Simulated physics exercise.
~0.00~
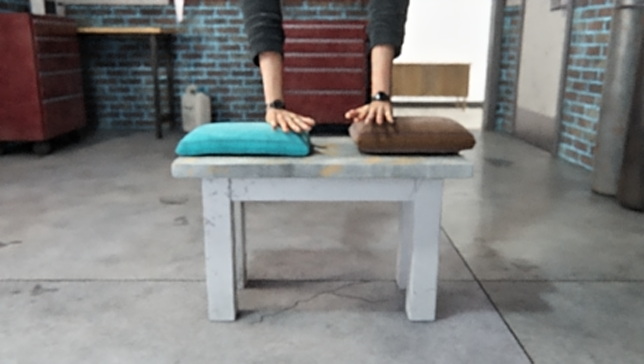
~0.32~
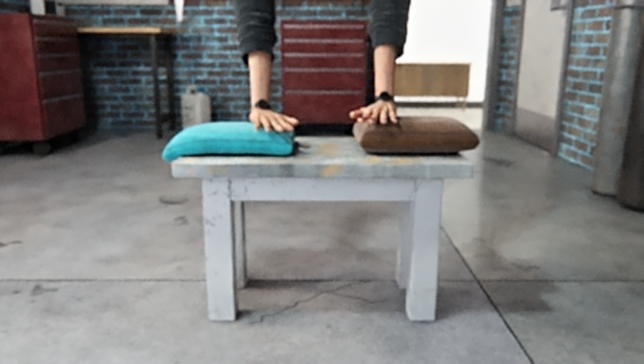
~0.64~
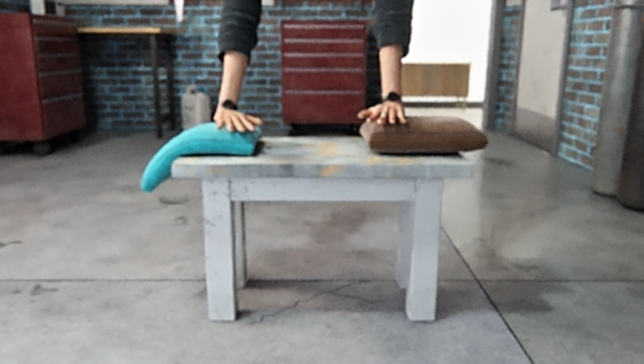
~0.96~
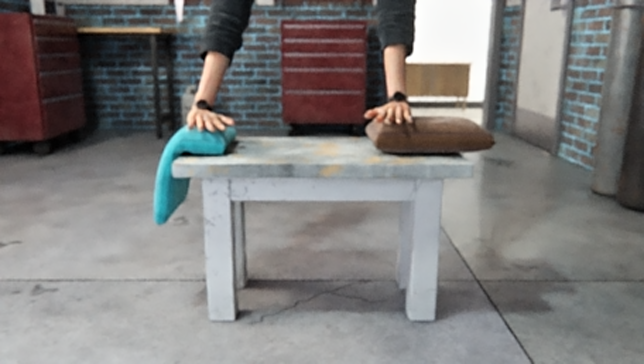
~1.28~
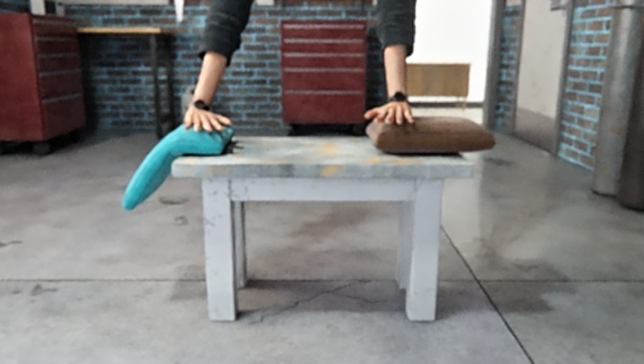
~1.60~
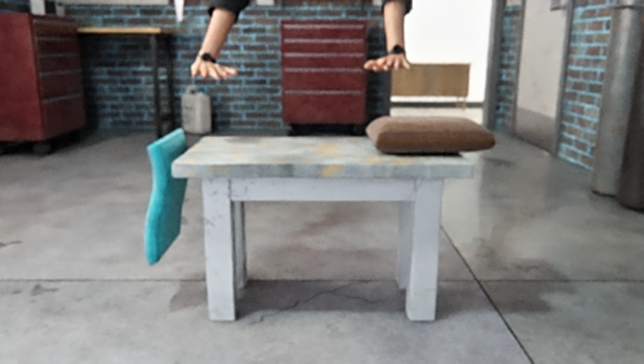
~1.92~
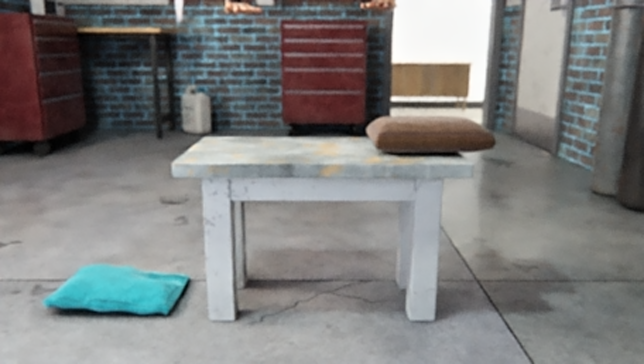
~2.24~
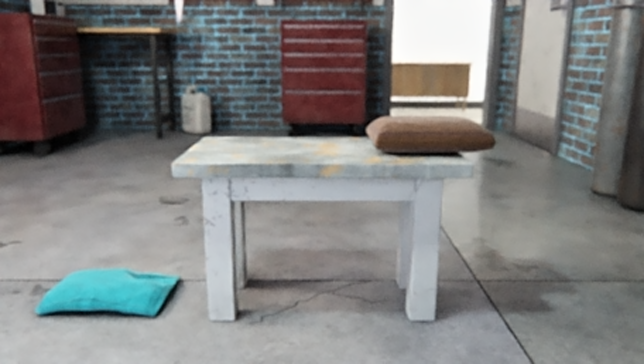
In a brick-walled workshop, hands push two cushion-like items apart on a bench; the turquoise one falls, the brown one stays.
